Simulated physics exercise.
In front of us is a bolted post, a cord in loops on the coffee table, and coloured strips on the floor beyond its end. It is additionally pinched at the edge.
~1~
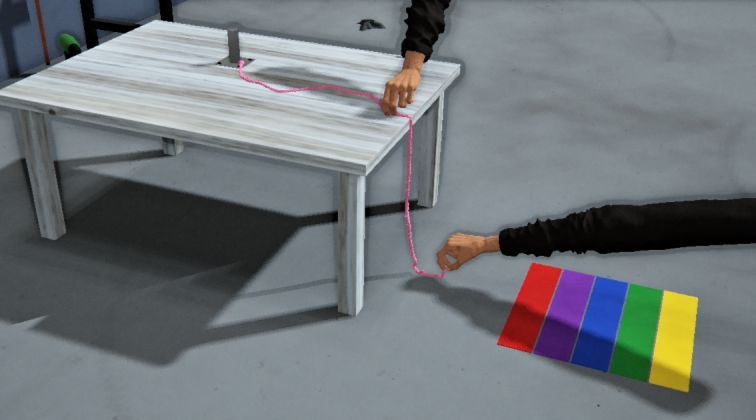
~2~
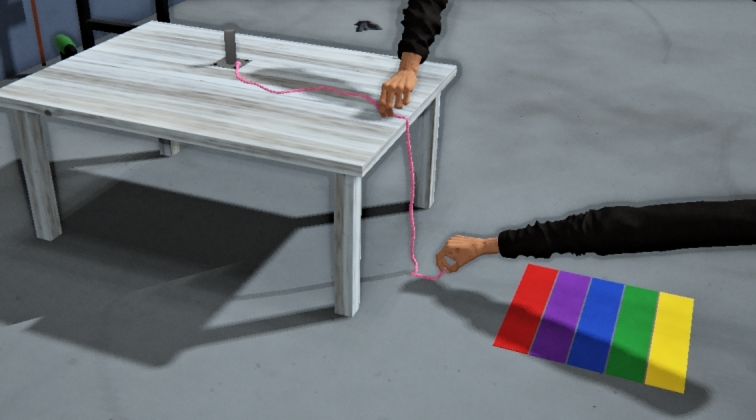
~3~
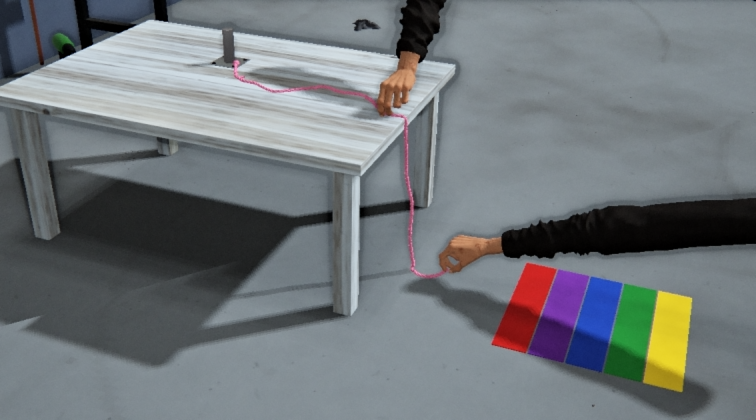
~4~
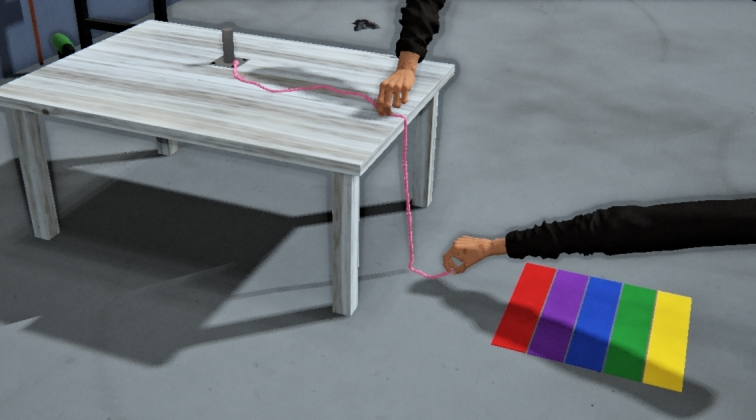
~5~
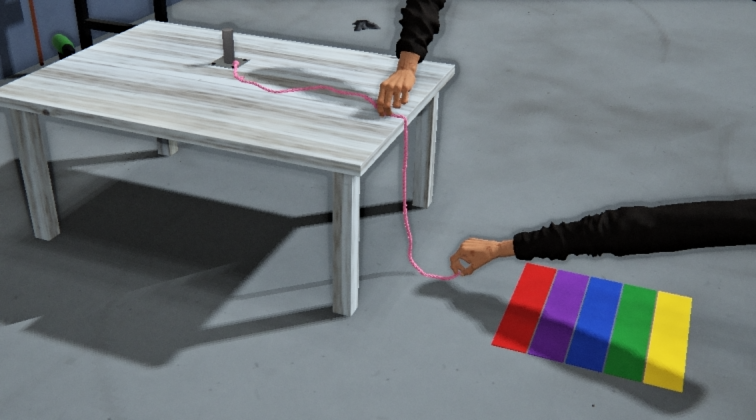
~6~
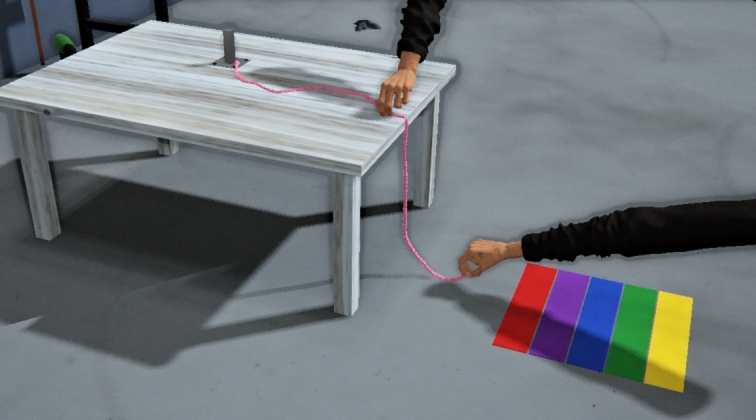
A hand near the floor holds the end of a pink cord and draws it slightly right toward coloured strips, while another hand pinches the cord at the table's edge and stays nearly still.
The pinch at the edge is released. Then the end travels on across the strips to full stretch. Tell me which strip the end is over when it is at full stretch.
It is over the green strip.
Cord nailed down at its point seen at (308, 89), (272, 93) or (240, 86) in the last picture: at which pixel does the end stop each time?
Result per try (px, approx.): (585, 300); (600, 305); (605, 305).
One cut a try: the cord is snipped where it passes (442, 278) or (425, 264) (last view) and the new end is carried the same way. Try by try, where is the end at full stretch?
First (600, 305), then (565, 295).
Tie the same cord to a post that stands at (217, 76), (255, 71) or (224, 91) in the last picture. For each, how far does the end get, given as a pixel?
About (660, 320), then (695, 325), then (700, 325).
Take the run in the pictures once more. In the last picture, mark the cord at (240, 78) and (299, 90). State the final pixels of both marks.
To (280, 75) for the first and to (341, 92) for the second.
Soon after, end near (566, 296); over purple.
Then, end near (613, 307); over blue.
At full stretch, end near (643, 314); over green. It gets as far as the green strip.
